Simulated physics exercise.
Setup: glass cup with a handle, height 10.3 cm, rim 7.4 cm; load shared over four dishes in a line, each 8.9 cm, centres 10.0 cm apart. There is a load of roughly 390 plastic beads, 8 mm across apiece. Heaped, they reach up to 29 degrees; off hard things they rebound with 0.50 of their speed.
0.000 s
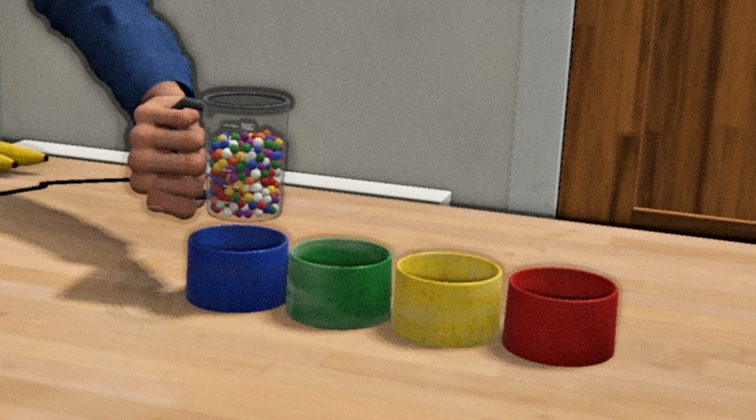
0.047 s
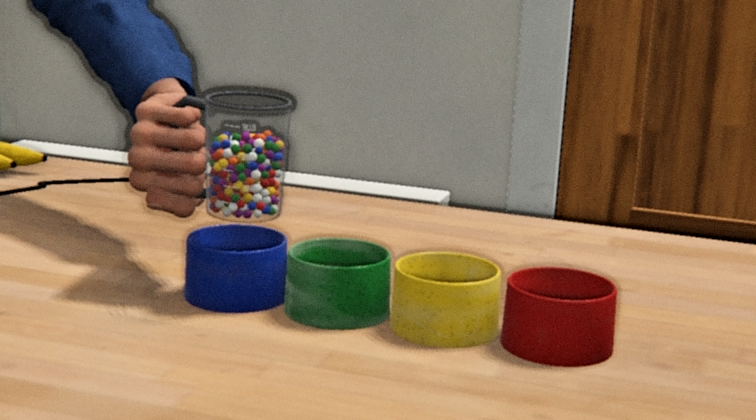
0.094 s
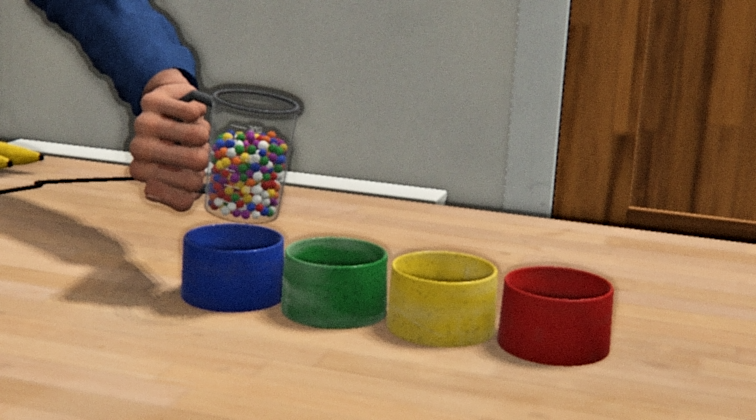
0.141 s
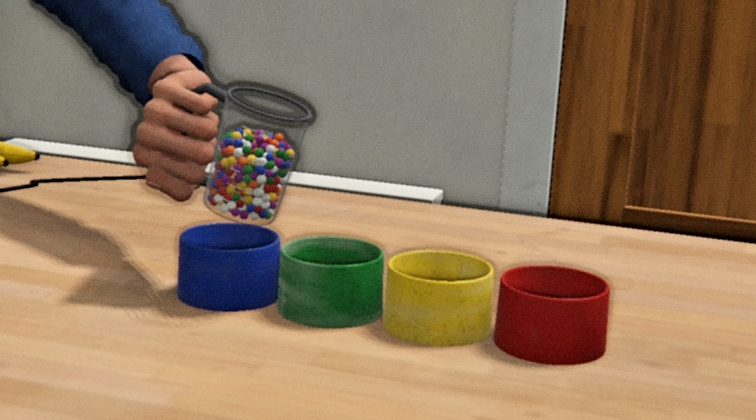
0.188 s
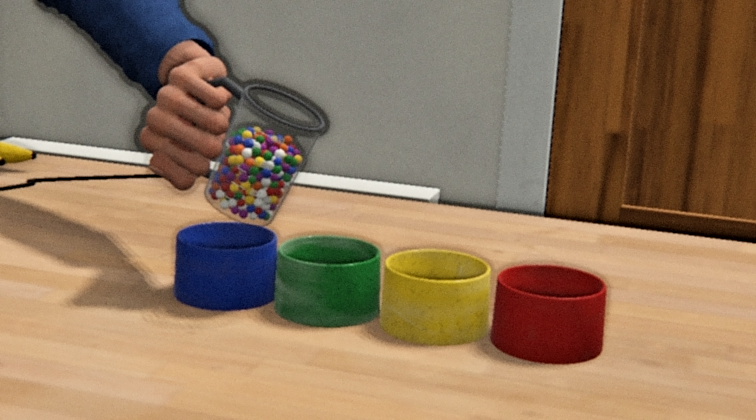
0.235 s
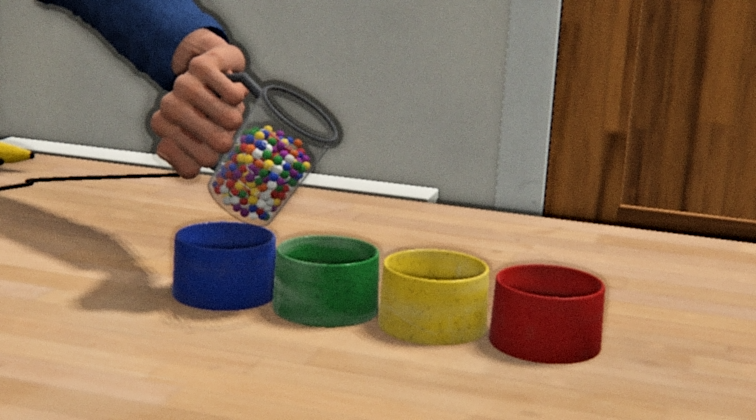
On a light wooden tabletop, a hand in a blue sleeve held a clear cup of colorful beads above four dishes, blue, green, yellow and red, then tilted it steadily over to the right.
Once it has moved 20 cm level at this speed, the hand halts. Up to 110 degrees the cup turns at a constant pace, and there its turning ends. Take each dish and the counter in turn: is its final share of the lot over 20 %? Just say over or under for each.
Going through them: Red comes out over, blue comes out under, green comes out under, yellow comes out over, counter comes out under.
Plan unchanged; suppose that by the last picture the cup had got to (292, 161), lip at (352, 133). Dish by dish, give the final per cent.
In the end red holds 80, blue holds 0, green holds 0, yellow holds 0.
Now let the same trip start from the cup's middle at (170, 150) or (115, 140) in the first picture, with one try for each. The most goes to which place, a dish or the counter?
The winner: Yellow; green.
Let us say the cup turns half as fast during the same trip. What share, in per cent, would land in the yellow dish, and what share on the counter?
Shares - yellow: 0, counter: 20.
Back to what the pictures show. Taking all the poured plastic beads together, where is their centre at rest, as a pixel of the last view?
Approximately (518, 320) in the last picture.
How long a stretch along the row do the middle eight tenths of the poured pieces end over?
Some 13 centimetres.
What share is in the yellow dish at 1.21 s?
By that moment it's near 35 percent.
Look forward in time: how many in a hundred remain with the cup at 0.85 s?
That would be some 60 per cent.
Then, at 0.61 s, tilt 103 degrees; cup holds 95 %.
After 0.85 s, tilt 110 degrees; cup holds 60 %, yellow 40 %.
After 1.21 s, tilt 110 degrees; cup holds 5 %, red 45 %, yellow 35 %.
By 2.1 s all is still; red 55 %, blue 0 %, green 0 %, yellow 35 %, counter 10 %.
